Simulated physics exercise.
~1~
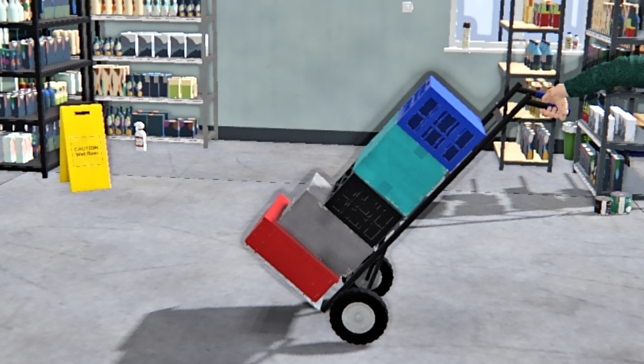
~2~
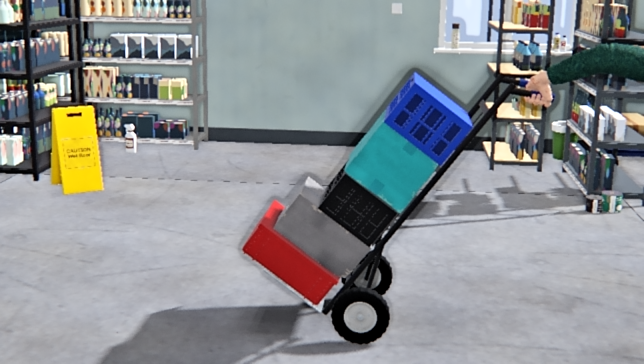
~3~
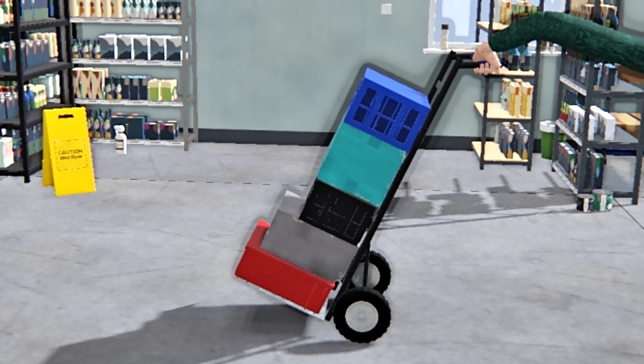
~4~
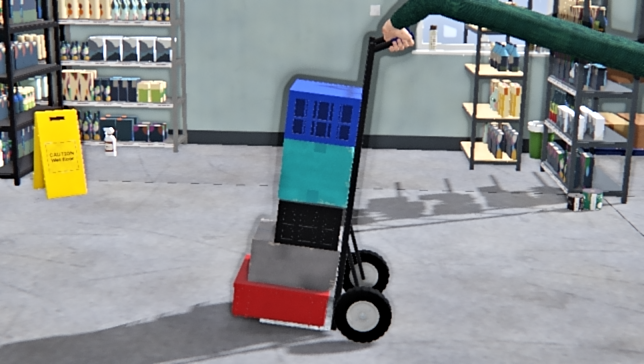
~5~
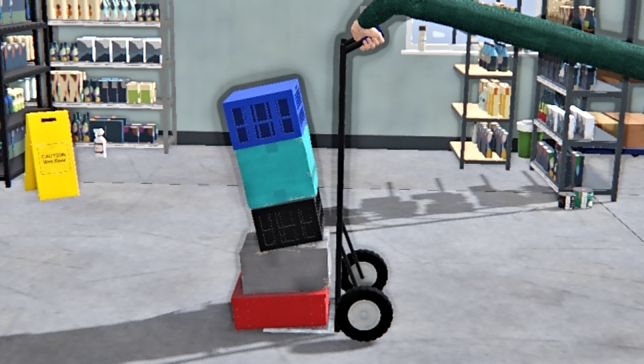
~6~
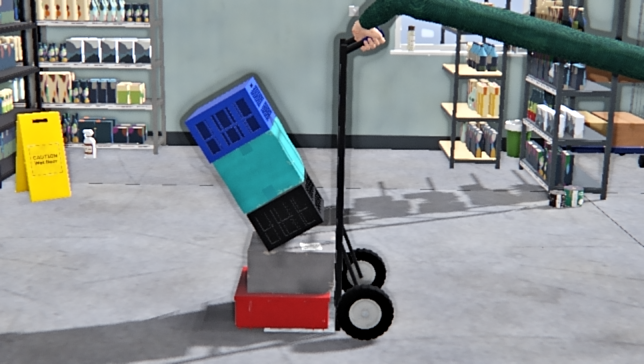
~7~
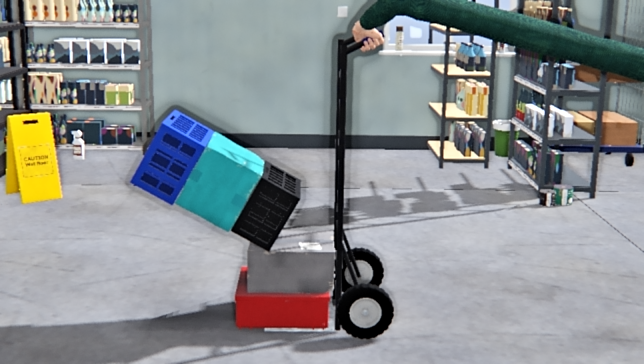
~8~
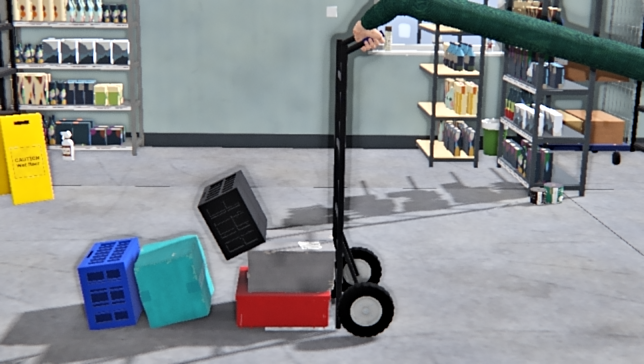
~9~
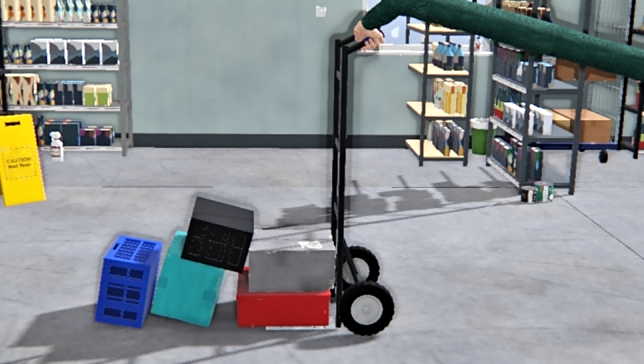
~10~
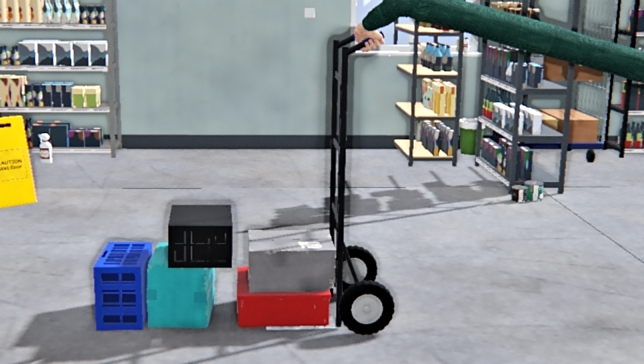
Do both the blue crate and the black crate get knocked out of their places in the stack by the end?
Yes, both are shifted. The blue crate ends up on the floor at the left, and the black crate tips over and comes to rest on top of the turquoise box, beside the grey one.
